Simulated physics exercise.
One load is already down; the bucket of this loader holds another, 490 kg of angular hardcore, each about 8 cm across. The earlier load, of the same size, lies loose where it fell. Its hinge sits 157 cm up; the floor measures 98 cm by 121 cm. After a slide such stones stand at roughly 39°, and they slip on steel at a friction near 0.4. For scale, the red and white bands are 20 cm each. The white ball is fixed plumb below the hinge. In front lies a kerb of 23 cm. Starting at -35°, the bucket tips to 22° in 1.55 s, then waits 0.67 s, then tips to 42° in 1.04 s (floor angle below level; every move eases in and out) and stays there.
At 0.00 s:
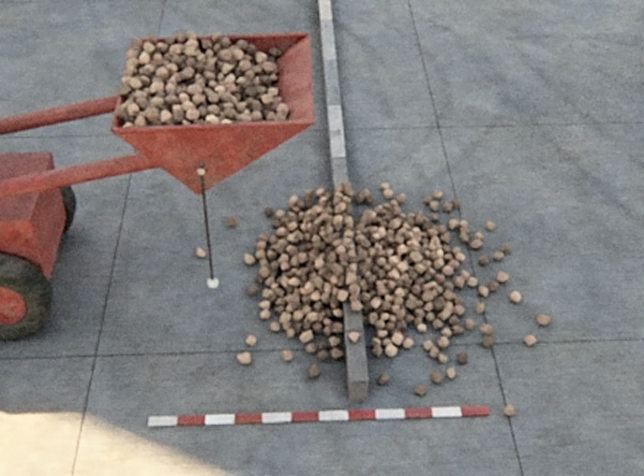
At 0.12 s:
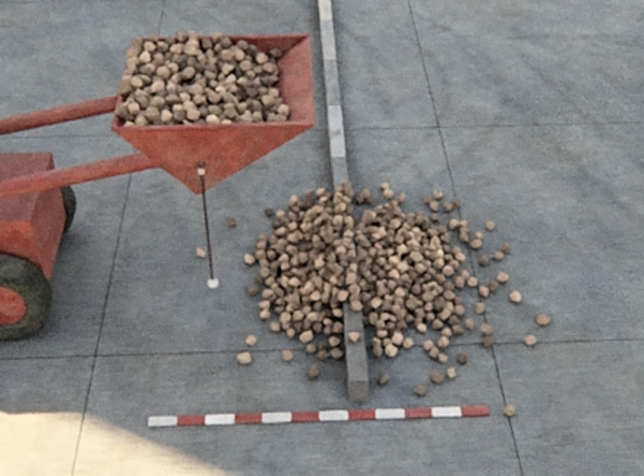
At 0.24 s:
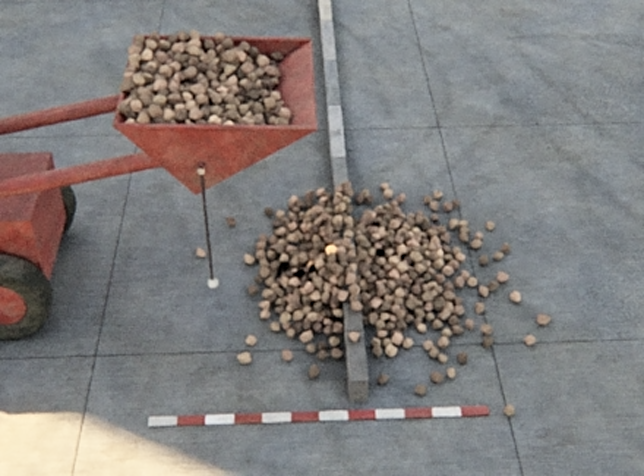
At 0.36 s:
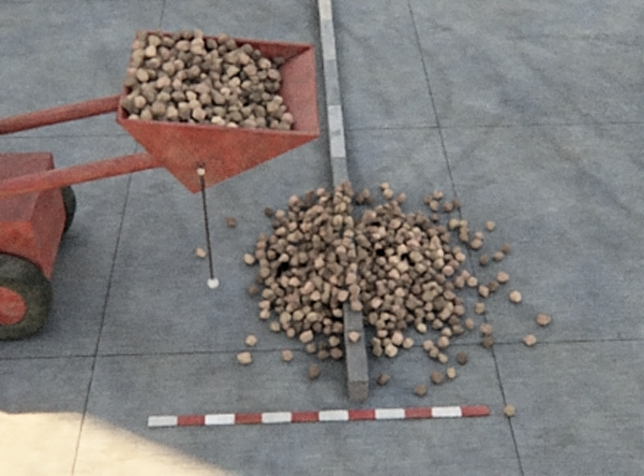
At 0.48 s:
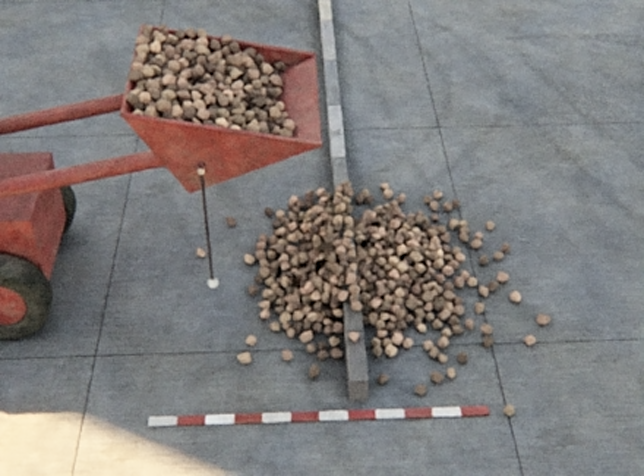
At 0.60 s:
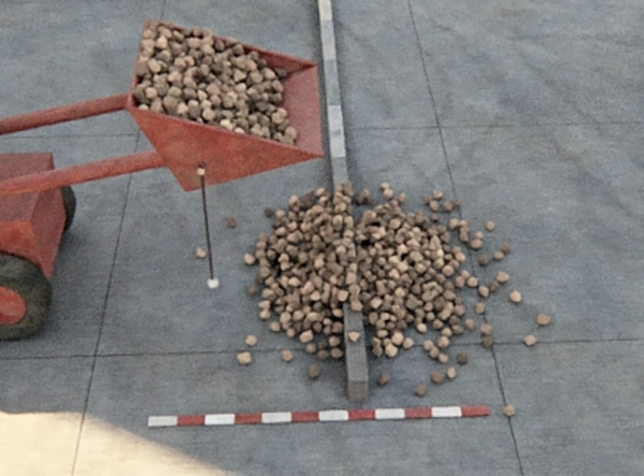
A red loader's bucket, heaped with brown stones, slowly tilted its right side downward while the stones shifted slightly inside, above a loose pile lying across a kerb on the grey floor.
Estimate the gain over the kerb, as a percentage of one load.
Some 40 per cent is added.
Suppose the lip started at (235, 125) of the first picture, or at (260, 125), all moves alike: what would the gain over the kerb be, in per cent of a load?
First some 0, then 5 per cent.
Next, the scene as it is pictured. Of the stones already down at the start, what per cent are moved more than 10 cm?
Roughly 5 per cent of them.
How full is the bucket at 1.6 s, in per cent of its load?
Roughly 95 per cent is still inside.
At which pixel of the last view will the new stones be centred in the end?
Their middle is at about (334, 259).
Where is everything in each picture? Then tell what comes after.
Lip at (314, 122), floor tilted -35°, highest stones at (164, 57). The earlier load is highest near (346, 252), 33 cm above ground level, 50 % on this side of the kerb, 50 % over the kerb, in the first frame.
The bucket is at -34°, its lip at (314, 124); the top of the load is at (158, 58); the stones move at 0.1 m/s on average, in the second frame.
The bucket is at -31°, its lip at (316, 129); the top of the load is at (149, 56); the stones move at 0.1 m/s on average, in the third frame.
The bucket is at -27°, its lip at (319, 136); the top of the load is at (147, 51); the stones move at 0.2 m/s on average, in the fourth frame.
Lip at (321, 145), floor tilted -22°, highest stones at (149, 48); the stones move at 0.2 m/s on average, in the fifth frame.
Lip at (323, 155), floor tilted -16°, highest stones at (153, 39); the stones move at 0.2 m/s on average, in the sixth frame.
After 1.2 s the floor is at 13°; in per cent of one load, 100 in the bucket, 50 on this side of the kerb, 50 over the kerb; the foremost stones are at (509, 280).
After 1.6 s the floor is at 22°; in per cent of one load, 93 in the bucket, 57 on this side of the kerb, 50 over the kerb; the foremost stones are at (509, 280).
After 3.7 s the floor is at 42°; in per cent of one load, 0 in the bucket, 110 on this side of the kerb, 90 over the kerb; the foremost stones are at (508, 262).
After 6.5 s the floor is at 42°; in per cent of one load, 0 in the bucket, 109 on this side of the kerb, 91 over the kerb; the foremost stones are at (508, 262). Net gain over the kerb, 40.
